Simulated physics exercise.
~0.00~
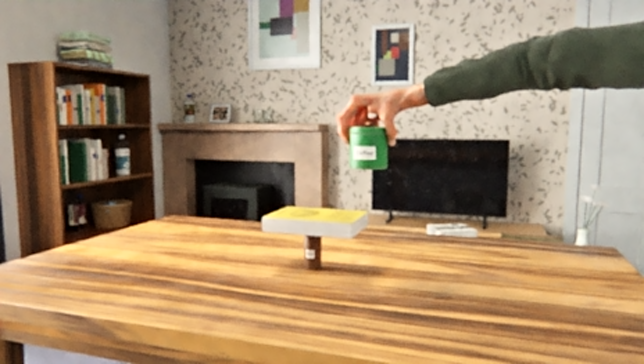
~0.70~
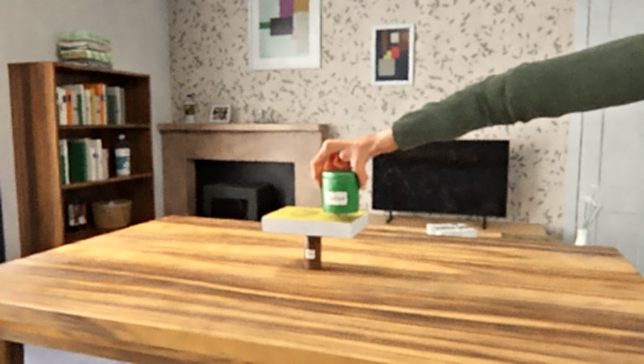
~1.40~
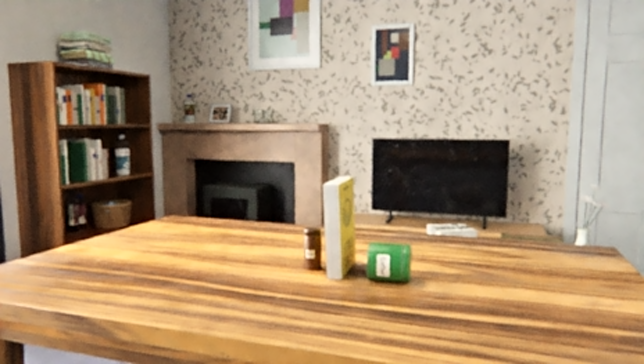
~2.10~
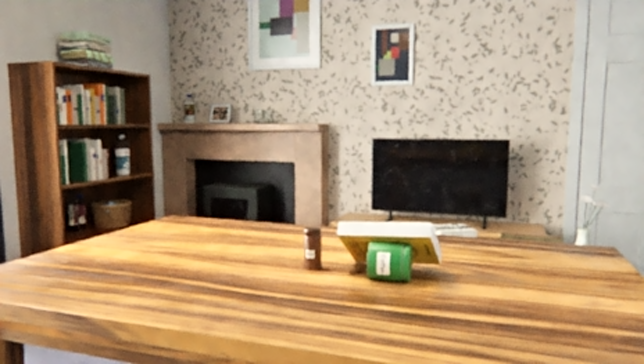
A hand sets a green jar on a balanced yellow book, and both topple over.
